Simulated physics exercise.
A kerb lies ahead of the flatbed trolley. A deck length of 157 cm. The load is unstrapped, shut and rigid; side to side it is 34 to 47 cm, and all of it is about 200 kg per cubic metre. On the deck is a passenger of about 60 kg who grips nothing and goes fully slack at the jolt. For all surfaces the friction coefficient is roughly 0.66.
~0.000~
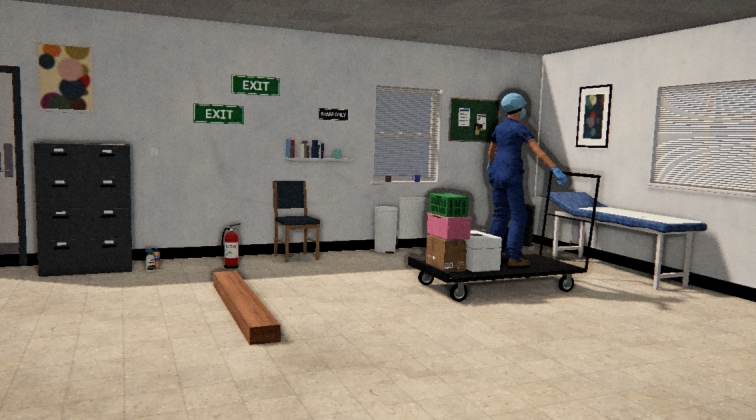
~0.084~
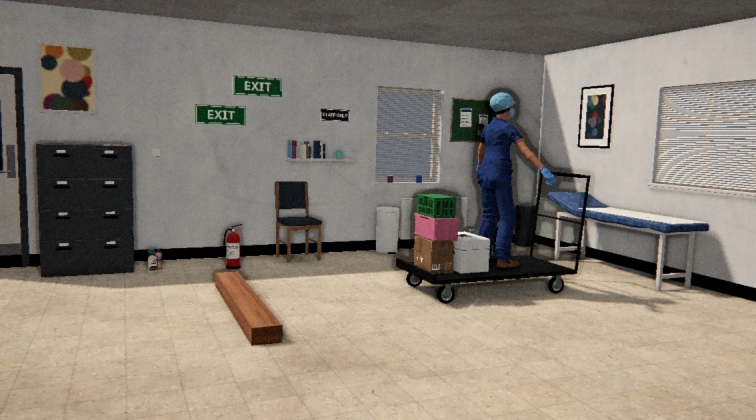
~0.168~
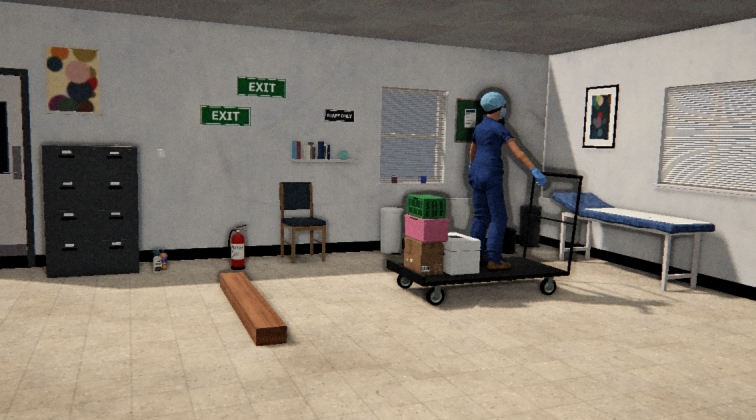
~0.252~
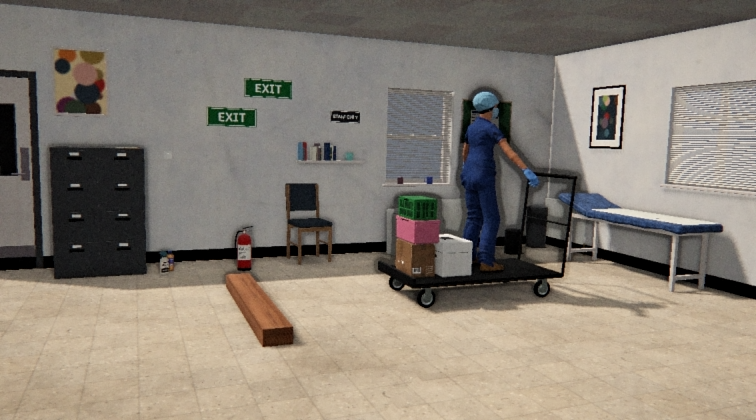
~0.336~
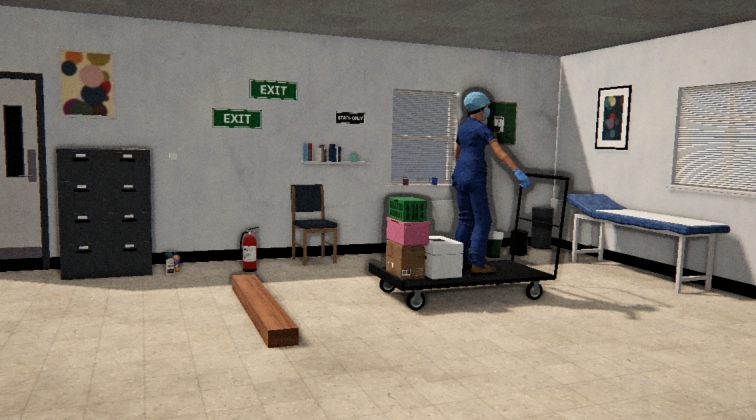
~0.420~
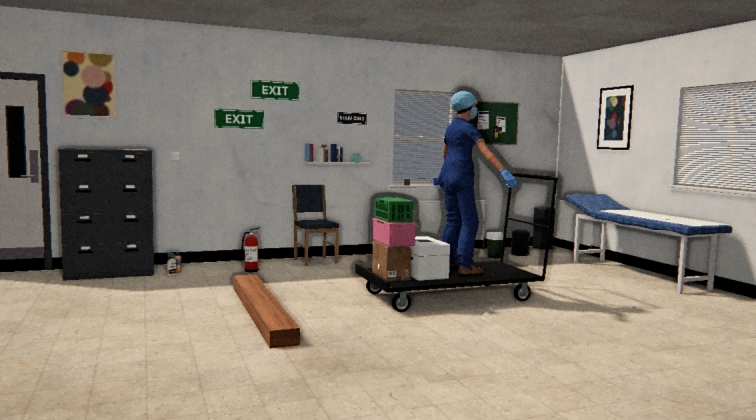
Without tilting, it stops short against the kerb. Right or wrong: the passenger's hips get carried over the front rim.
Right.
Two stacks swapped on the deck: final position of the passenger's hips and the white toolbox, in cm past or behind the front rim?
Hips 10 past, white 10 behind.
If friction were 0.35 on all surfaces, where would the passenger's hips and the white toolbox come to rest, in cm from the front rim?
So the hips come to rest 20 past while the white load stays 50 behind.
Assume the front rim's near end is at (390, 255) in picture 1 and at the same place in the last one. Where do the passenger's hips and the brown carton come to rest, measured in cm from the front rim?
Rest positions: Hips 20 cm behind rim; brown 20 cm behind rim.
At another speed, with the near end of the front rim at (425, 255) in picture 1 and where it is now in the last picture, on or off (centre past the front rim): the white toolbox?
White: Kept.
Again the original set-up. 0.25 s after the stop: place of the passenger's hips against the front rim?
Around 35 cm short of the front rim.
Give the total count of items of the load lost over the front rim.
All told, the number is 3.
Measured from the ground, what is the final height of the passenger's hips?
They end up some 10 cm off the ground.
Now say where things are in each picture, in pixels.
The first frame shows hips (506, 174), white toolbox (474, 251), rim corner (449, 279); 173 cm short of the stop.
The second frame shows hips (495, 175), white toolbox (463, 252), rim corner (435, 281); 157 cm short of the stop.
The third frame shows hips (486, 175), white toolbox (454, 253), rim corner (424, 282); 142 cm short of the stop.
The fourth frame shows hips (479, 176), white toolbox (446, 255), rim corner (414, 284); 126 cm short of the stop.
The fifth frame shows hips (470, 177), white toolbox (436, 257), rim corner (403, 287); 111 cm short of the stop.
The sixth frame shows hips (457, 177), white toolbox (423, 258), rim corner (388, 288); 96 cm short of the stop. Speed about 1.8 m/s.
Impact comes at 0.94 s.
After 1.49 s the passenger's hips are 1 cm past the rim, near (263, 235) in the last picture's view.
After 1.94 s the passenger's hips are 21 cm past the rim, near (238, 250) in the last picture's view.
When all is still (4.9 s), past the rim, pink tote, brown carton, green crate and the passenger's hips; behind it, white toolbox.
